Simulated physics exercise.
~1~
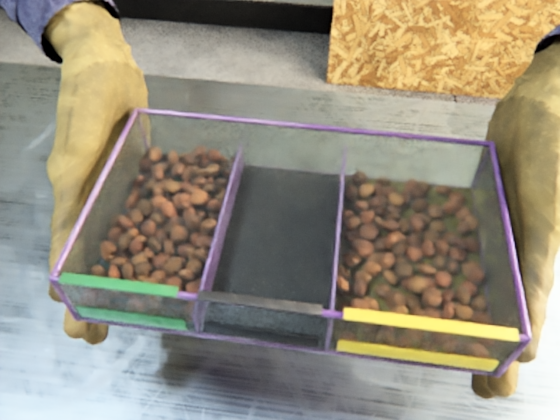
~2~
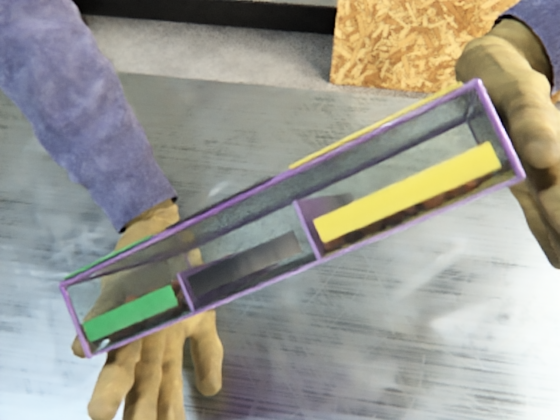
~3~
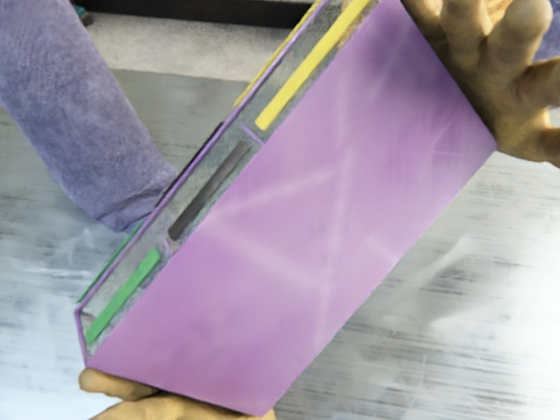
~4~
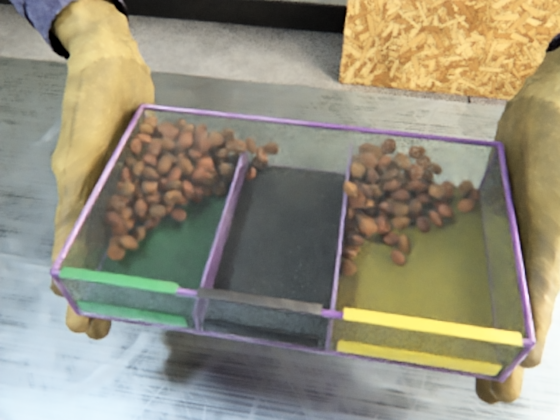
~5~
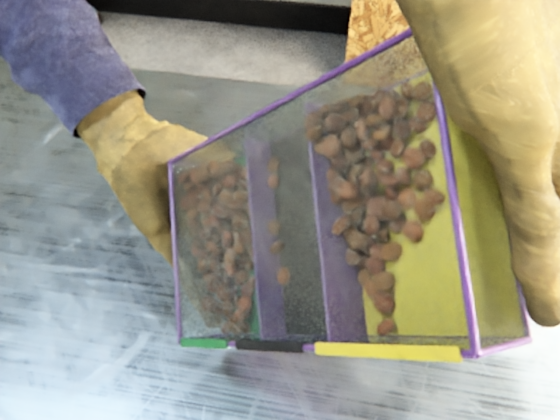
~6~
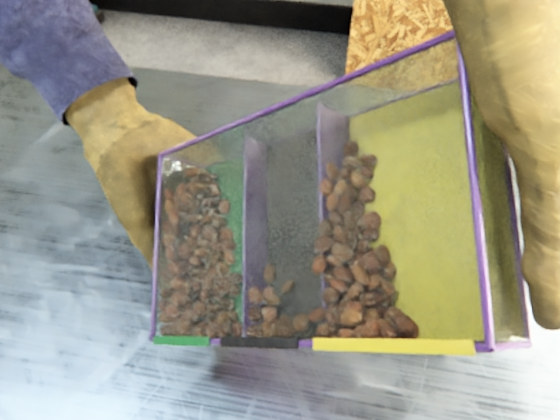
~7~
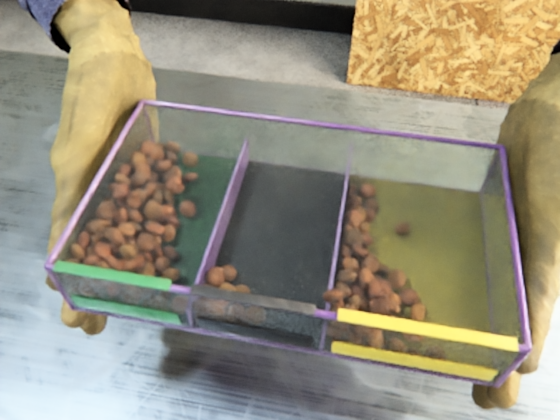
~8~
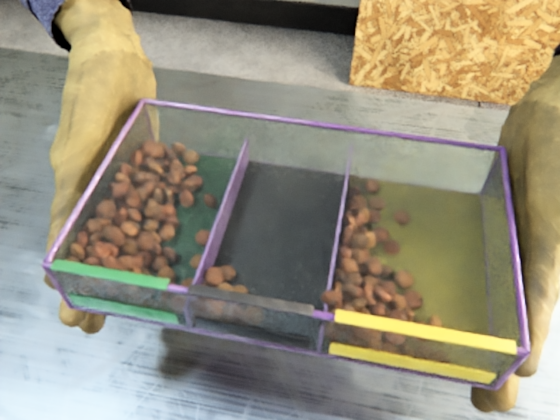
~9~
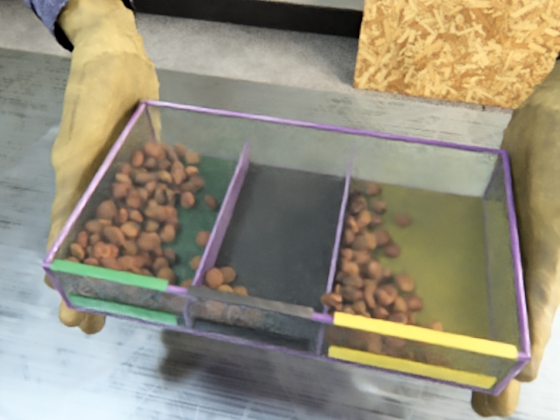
Gloved hands tipping a clear, divided box of brown kibble twice, ending level with most pieces in the green and yellow sections.
